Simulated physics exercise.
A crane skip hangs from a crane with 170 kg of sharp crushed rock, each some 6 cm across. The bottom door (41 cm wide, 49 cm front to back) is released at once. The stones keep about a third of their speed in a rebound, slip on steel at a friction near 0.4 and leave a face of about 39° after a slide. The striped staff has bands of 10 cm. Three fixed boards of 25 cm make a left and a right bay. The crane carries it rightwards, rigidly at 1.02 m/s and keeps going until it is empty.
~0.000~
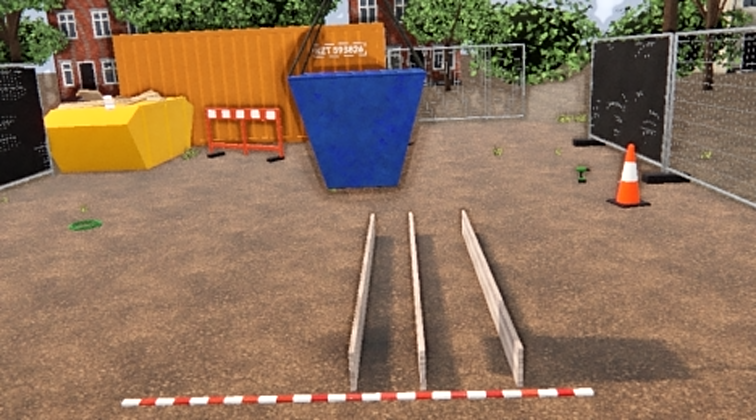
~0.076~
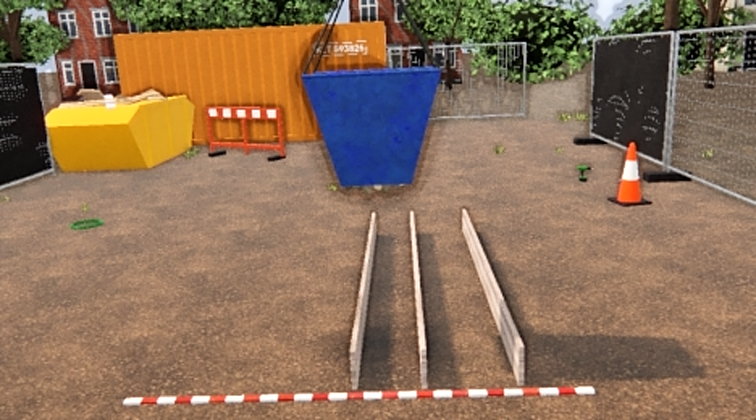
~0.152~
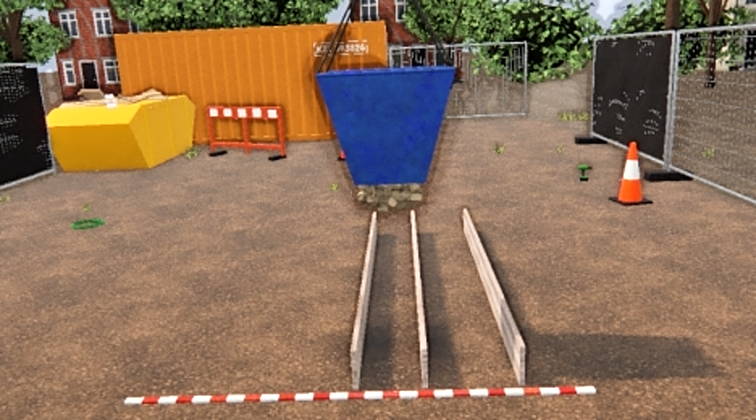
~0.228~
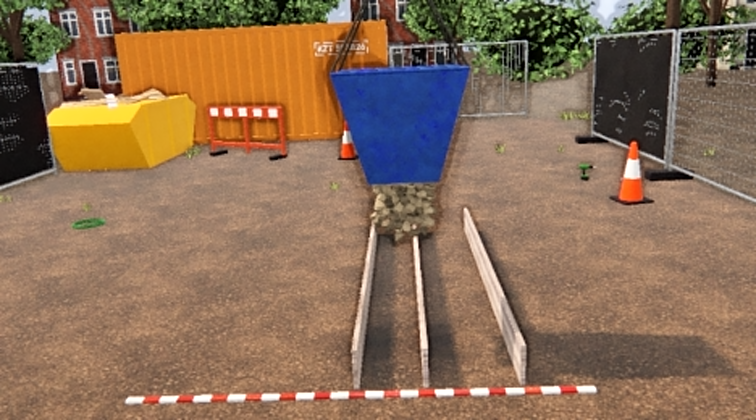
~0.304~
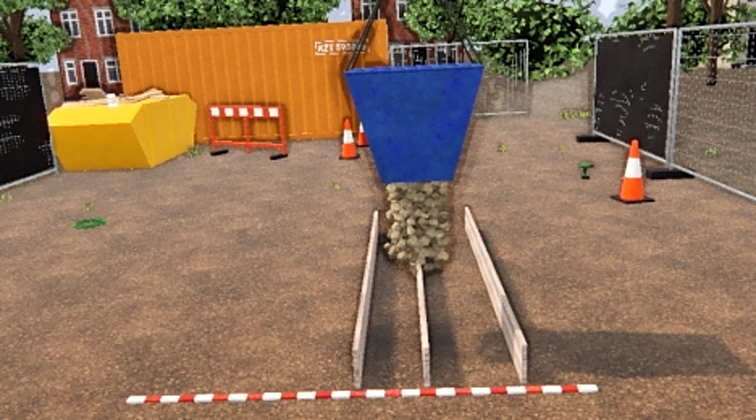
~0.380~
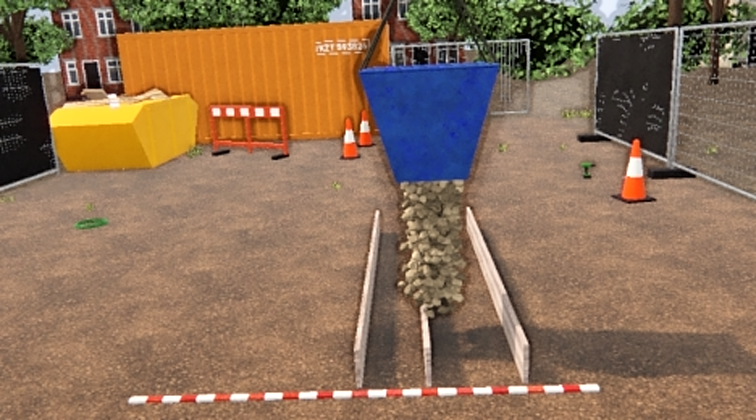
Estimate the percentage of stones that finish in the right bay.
Roughly 91 per cent ends in the right bay.
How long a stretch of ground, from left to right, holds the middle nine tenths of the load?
Roughly 70 cm.
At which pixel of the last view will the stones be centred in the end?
Near (472, 330).
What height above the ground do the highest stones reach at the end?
Some 28 cm high.
After 0.7 s, 0 % in the crane skip, 2 % falling or lying in the left bay, 96 % falling or lying in the right bay, 1 % falling or lying right of the bays; the stones farthest right are at (515, 293).
After 1.1 s, 0 % in the crane skip, 3 % falling or lying in the left bay, 91 % falling or lying in the right bay, 7 % falling or lying right of the bays; the stones farthest right are at (621, 319).
After 1.7 s, 0 % in the crane skip, 3 % falling or lying in the left bay, 91 % falling or lying in the right bay, 7 % falling or lying right of the bays; the stones farthest right are at (662, 313).
After 2.6 s, 0 % in the crane skip, 3 % falling or lying in the left bay, 91 % falling or lying in the right bay, 7 % falling or lying right of the bays; the stones farthest right are at (662, 313).
After 4.5 s, 0 % in the crane skip, 3 % in the left bay, 91 % in the right bay, 7 % right of the bays; the stones farthest right are at (662, 313).
